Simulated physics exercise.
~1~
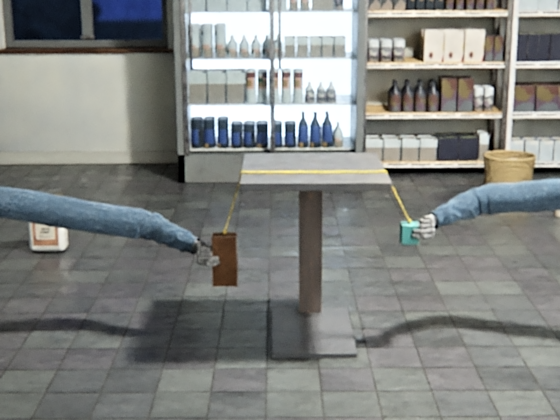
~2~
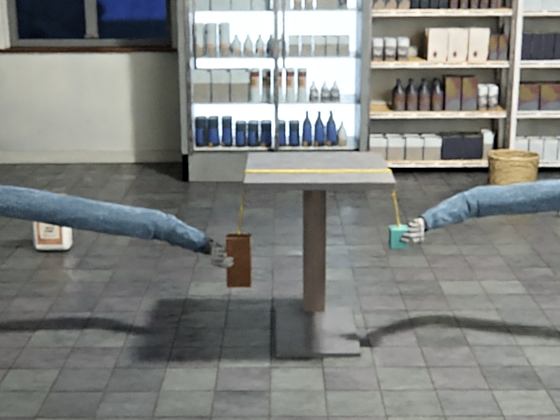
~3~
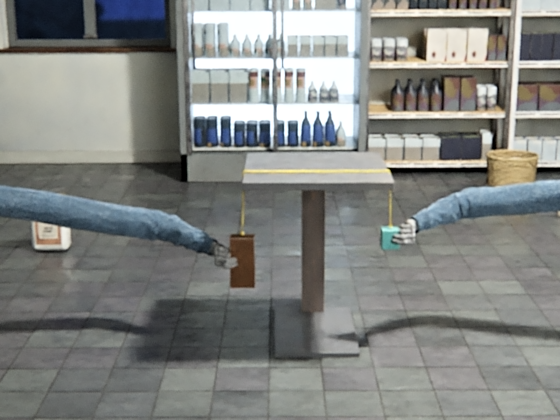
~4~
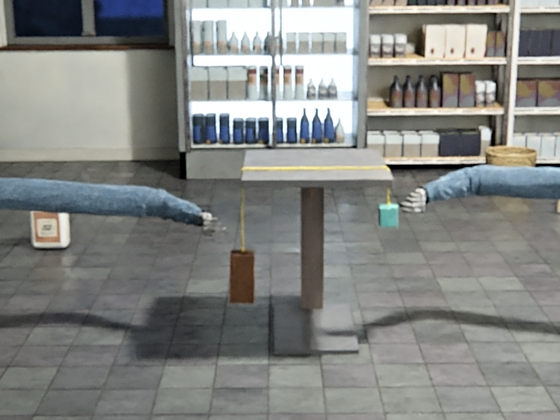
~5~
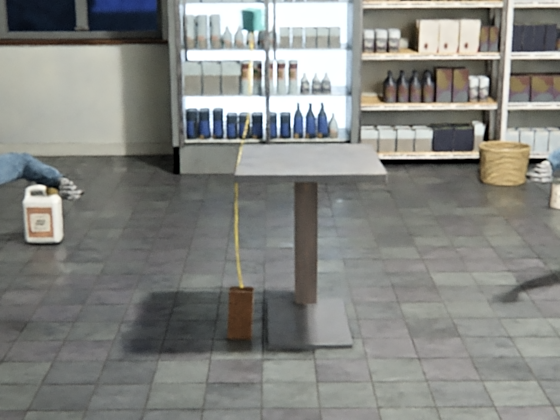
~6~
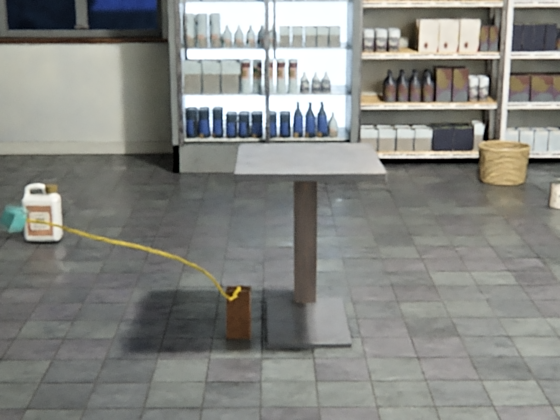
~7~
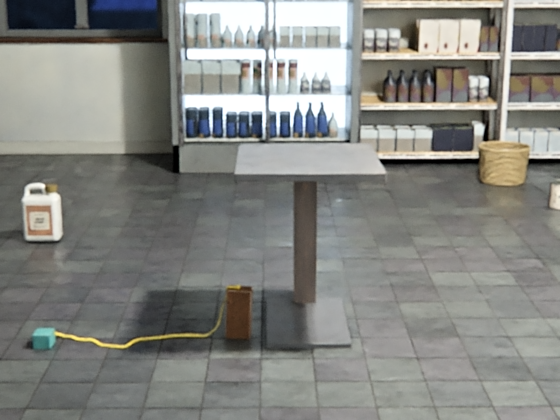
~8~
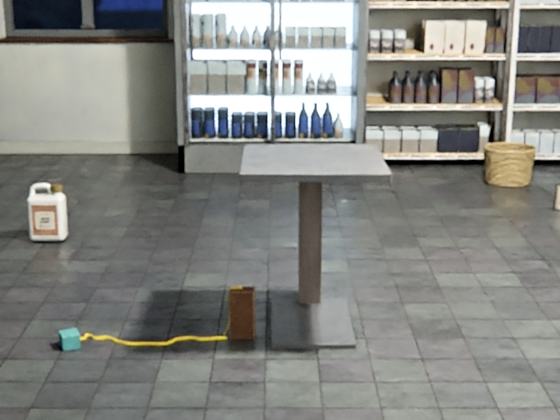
A brown block drops when hands release it, dragging the ribbon and teal block leftward to the floor.
